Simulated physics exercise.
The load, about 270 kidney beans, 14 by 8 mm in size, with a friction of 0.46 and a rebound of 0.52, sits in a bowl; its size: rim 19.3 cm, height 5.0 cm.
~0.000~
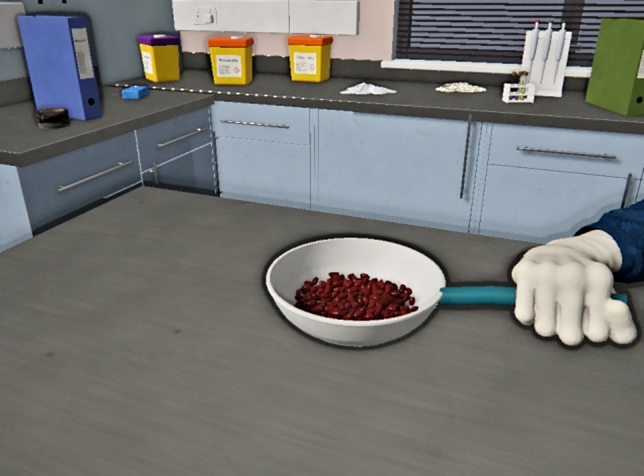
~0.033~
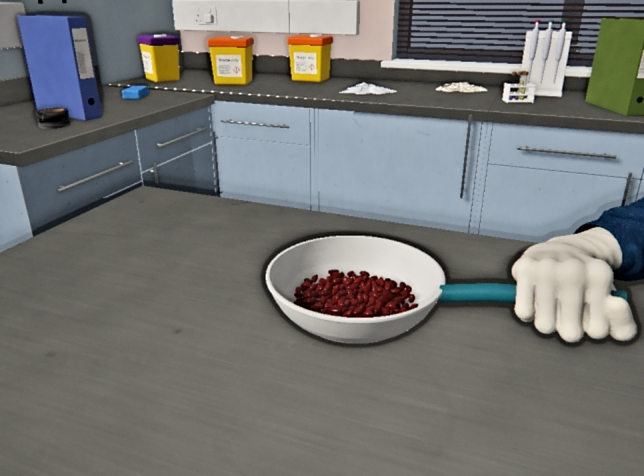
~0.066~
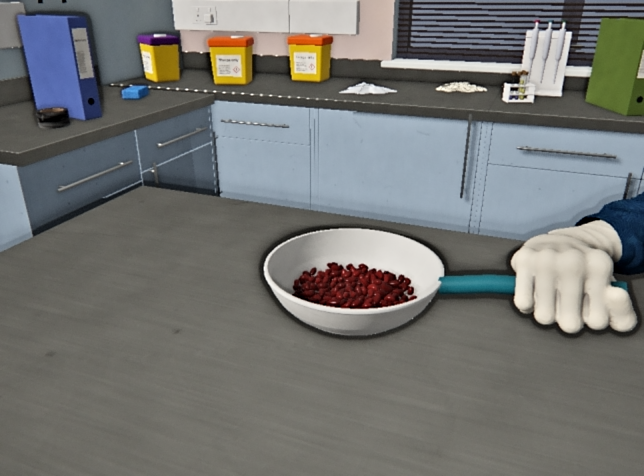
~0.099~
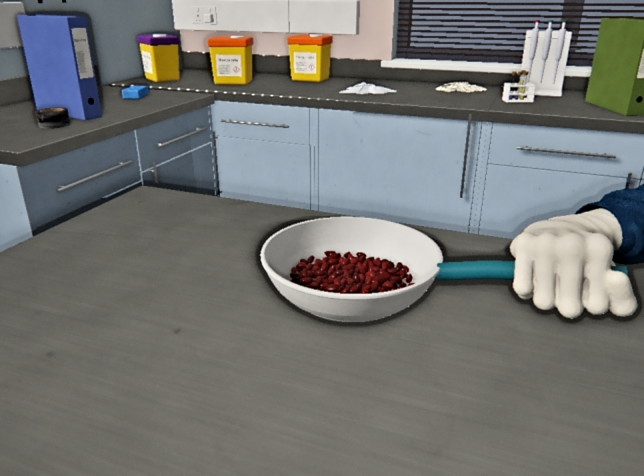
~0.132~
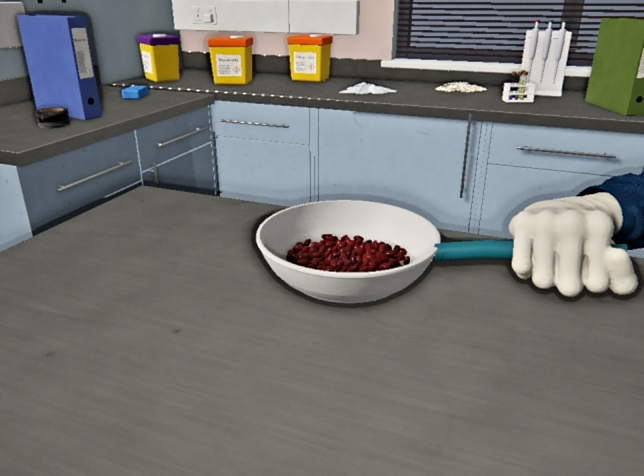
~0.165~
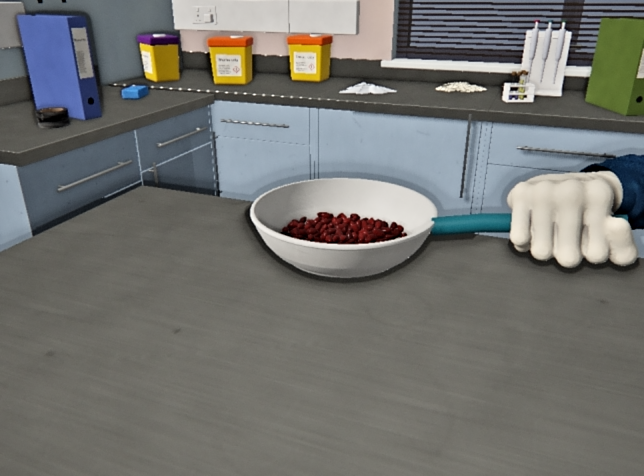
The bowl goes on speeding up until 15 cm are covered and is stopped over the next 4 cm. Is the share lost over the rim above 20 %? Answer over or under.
Share spilt, set against 20 %: Under.
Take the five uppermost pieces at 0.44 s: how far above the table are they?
Roughly 29 cm.
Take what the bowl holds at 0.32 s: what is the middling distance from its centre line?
Some 4.5 cm.
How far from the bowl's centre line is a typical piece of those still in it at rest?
Some 5.0 cm.
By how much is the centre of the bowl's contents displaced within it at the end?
Roughly 3.0 cm.
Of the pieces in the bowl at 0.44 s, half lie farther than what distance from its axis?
Roughly 5.5 cm.
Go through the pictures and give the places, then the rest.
The first frame shows bowl at (354, 328); tilt 0 degrees; moved 0.0 cm; top of the load at (342, 279).
The second frame shows bowl at (353, 325); tilt 0 degrees; moved 0.3 cm; top of the load at (342, 277).
The third frame shows bowl at (352, 316); tilt 0 degrees; moved 1.3 cm; top of the load at (339, 269).
The fourth frame shows bowl at (350, 301); tilt 0 degrees; moved 2.9 cm; top of the load at (337, 258).
The fifth frame shows bowl at (347, 280); tilt 0 degrees; moved 5.1 cm; top of the load at (334, 241).
The sixth frame shows bowl at (343, 252); tilt 0 degrees; moved 7.9 cm; top of the load at (356, 218). Its speed is now 0.97 m/s.
Then, at 0.32 s, bowl 100 %; middle of the pieces not yet landed near (311, 102).
After 0.44 s, bowl 100 %; middle of the pieces not yet landed near (288, 122).
Then, at 0.56 s, bowl 100 %; middle of the pieces not yet landed near (296, 136).
After 0.66 s, bowl 100 %; middle of the pieces not yet landed near (298, 137).
By 1.1 s all is still; bowl 100 %.
